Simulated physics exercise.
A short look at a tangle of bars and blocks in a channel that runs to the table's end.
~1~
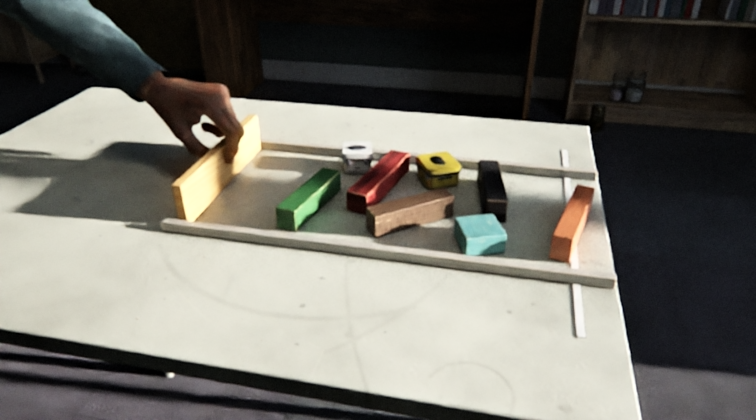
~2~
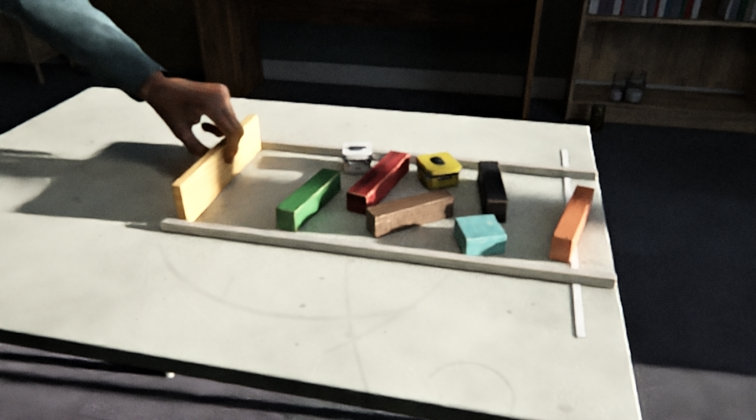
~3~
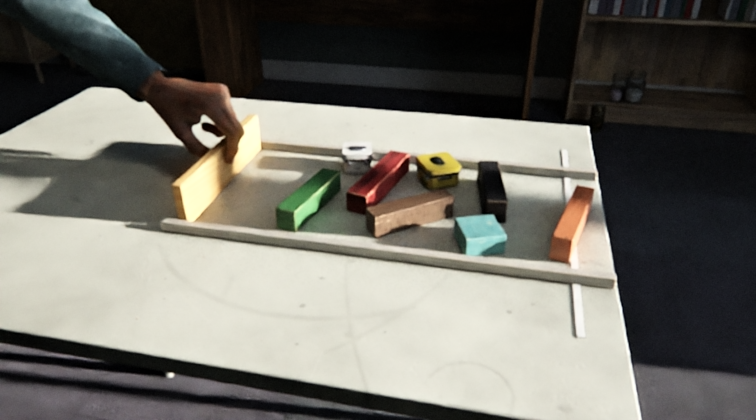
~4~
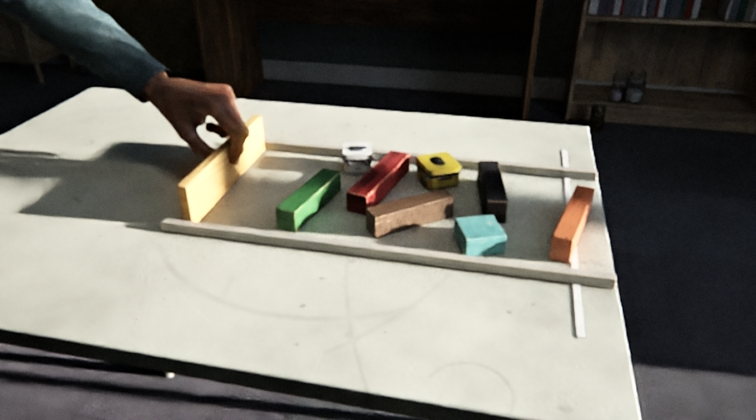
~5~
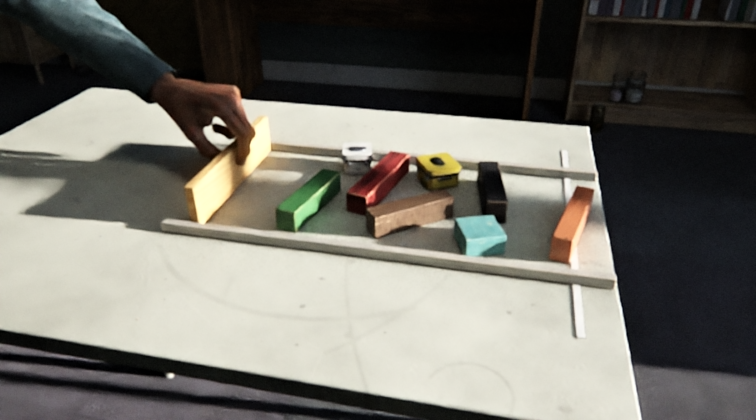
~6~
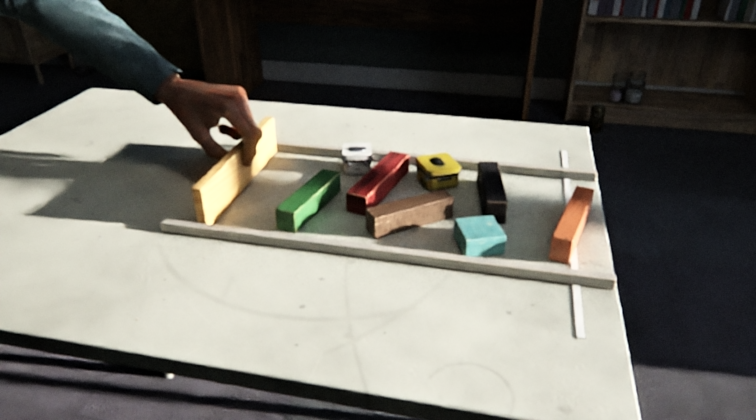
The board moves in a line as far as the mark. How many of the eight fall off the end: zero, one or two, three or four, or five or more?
The number that fall off is five or more.
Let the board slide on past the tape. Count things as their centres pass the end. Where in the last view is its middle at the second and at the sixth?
First at (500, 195), next at (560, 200).
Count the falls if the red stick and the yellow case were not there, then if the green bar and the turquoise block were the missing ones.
Fallen: 3, and 3 in the other try.
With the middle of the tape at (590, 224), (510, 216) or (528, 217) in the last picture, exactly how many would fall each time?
It would be 7, 2 and 2.
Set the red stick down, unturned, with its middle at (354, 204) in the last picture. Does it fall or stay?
From there it does not fall.
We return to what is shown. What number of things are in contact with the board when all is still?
In contact: 2.
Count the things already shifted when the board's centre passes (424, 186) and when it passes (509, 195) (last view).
The counts are 7 and 8.
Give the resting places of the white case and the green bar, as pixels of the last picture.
The white case at (584, 181), the green bar at (585, 229).
Soon after, none off yet; orange bar at rest near (573, 222); black stick at rest near (491, 191); turquoise block at rest near (479, 236).
Then, none off yet; orange bar at rest near (573, 222); black stick moved about its own width near (554, 198); turquoise block moved about its own width near (527, 251).
By the end, the number that fall off is five or more; fallen, red stick, brown bar, yellow case, turquoise block, black stick and orange bar.
